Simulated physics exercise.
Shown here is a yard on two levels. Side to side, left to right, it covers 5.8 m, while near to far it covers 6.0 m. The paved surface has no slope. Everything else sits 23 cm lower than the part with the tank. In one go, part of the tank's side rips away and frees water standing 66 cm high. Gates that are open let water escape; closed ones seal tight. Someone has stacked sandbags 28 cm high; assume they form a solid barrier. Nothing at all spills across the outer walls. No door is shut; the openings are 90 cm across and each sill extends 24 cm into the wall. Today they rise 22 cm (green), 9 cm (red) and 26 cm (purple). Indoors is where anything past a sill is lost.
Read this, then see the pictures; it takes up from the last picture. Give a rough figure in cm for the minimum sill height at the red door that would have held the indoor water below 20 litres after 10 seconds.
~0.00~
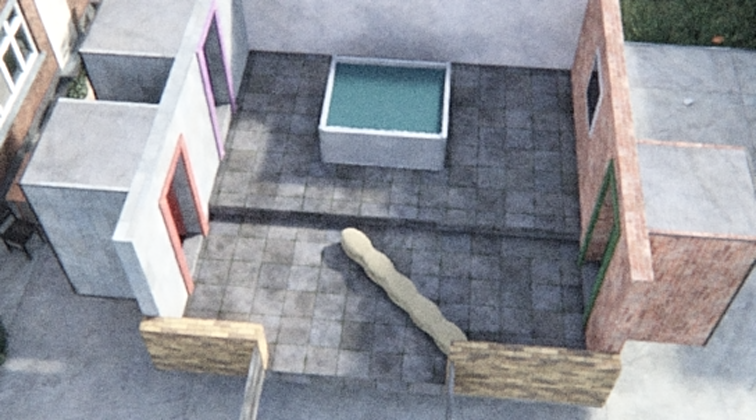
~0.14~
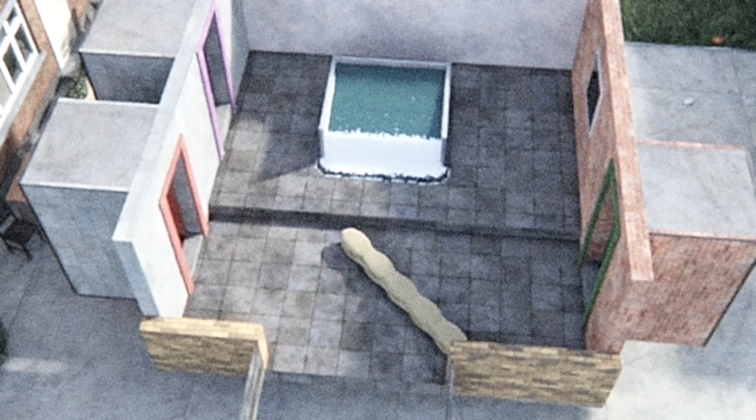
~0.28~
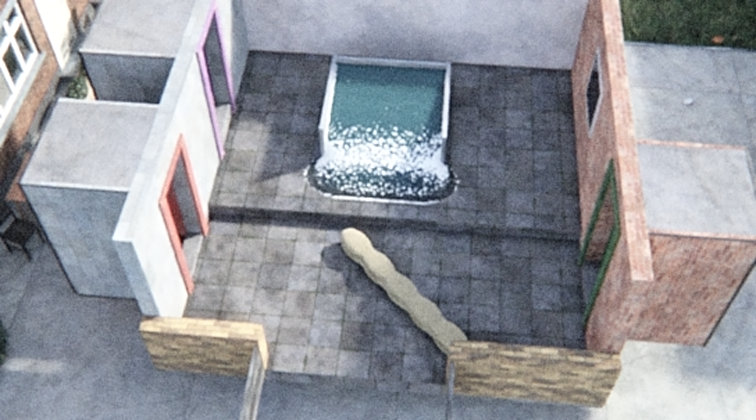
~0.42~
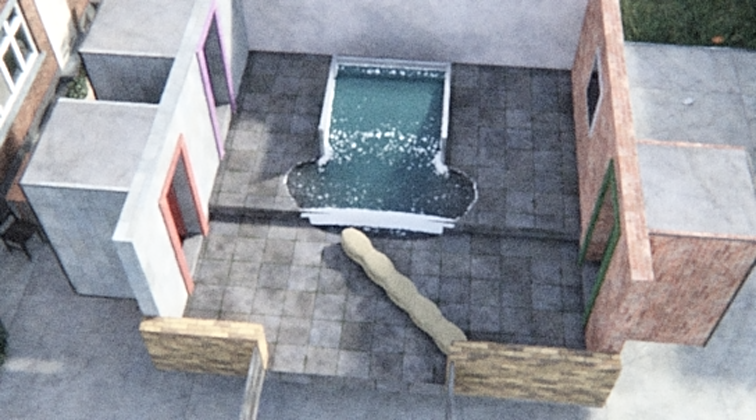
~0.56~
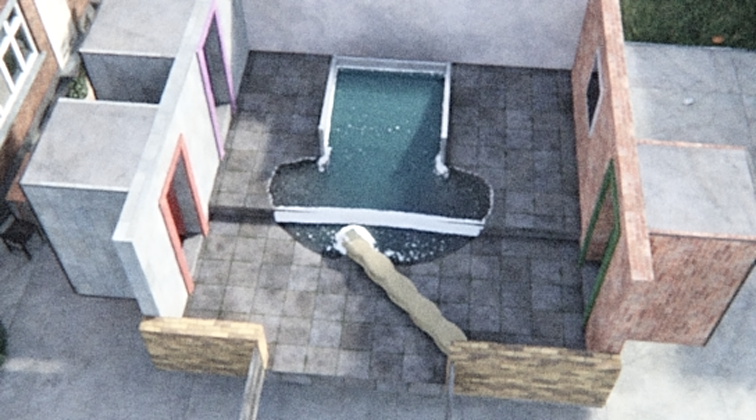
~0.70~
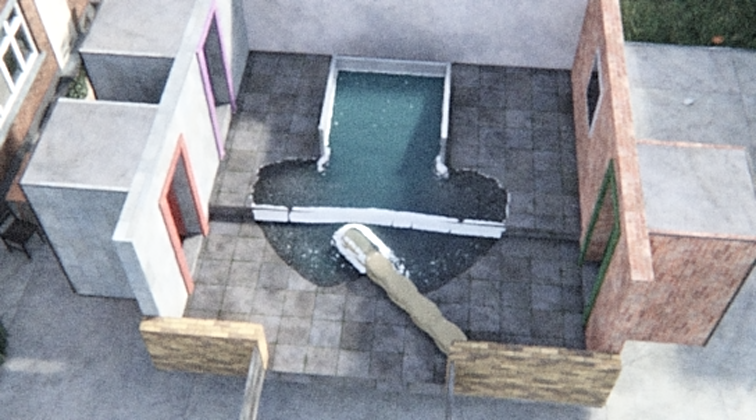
9.5 cm.
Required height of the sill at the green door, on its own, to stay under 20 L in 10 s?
Green: Roughly 17 cm.
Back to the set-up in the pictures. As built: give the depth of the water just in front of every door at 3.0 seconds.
Door by door in cm - green 23, red 13, purple 0.
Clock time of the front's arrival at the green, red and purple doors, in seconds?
Green door 1.8 s, red door 1.4 s, purple door not within the 10 s.
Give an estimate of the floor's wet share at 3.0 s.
About 50 per cent.
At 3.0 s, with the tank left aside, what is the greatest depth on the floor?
About 36 cm at most.
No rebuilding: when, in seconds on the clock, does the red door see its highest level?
Roughly 3.4 s.
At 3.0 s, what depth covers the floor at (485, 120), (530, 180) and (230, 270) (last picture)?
Going through the spots in order gives 0, 0 and 6 centimetres.
After 1.4 s water covers 40 % of the floor, deepest (39 cm) near (356, 236); 2 cm at the red door, 0 litres in over its 9 cm sill.
After 3.0 s water covers 50 % of the floor, deepest (36 cm) near (578, 243); 13 cm at the red door, 3 litres in over its 9 cm sill.
After 10.0 s water covers 45 % of the floor, deepest (18 cm) near (496, 237); 8 cm at the red door, 26 litres in over its 9 cm sill.
At the red door as built, the water arrived by 1.4 s and peaked near 14 cm at 3.4 s.
With a sill of 8 cm, 37 litres would have come in within the 10 s; with 11 cm, 12 litres. So under 20 litres takes about 9.5 cm.
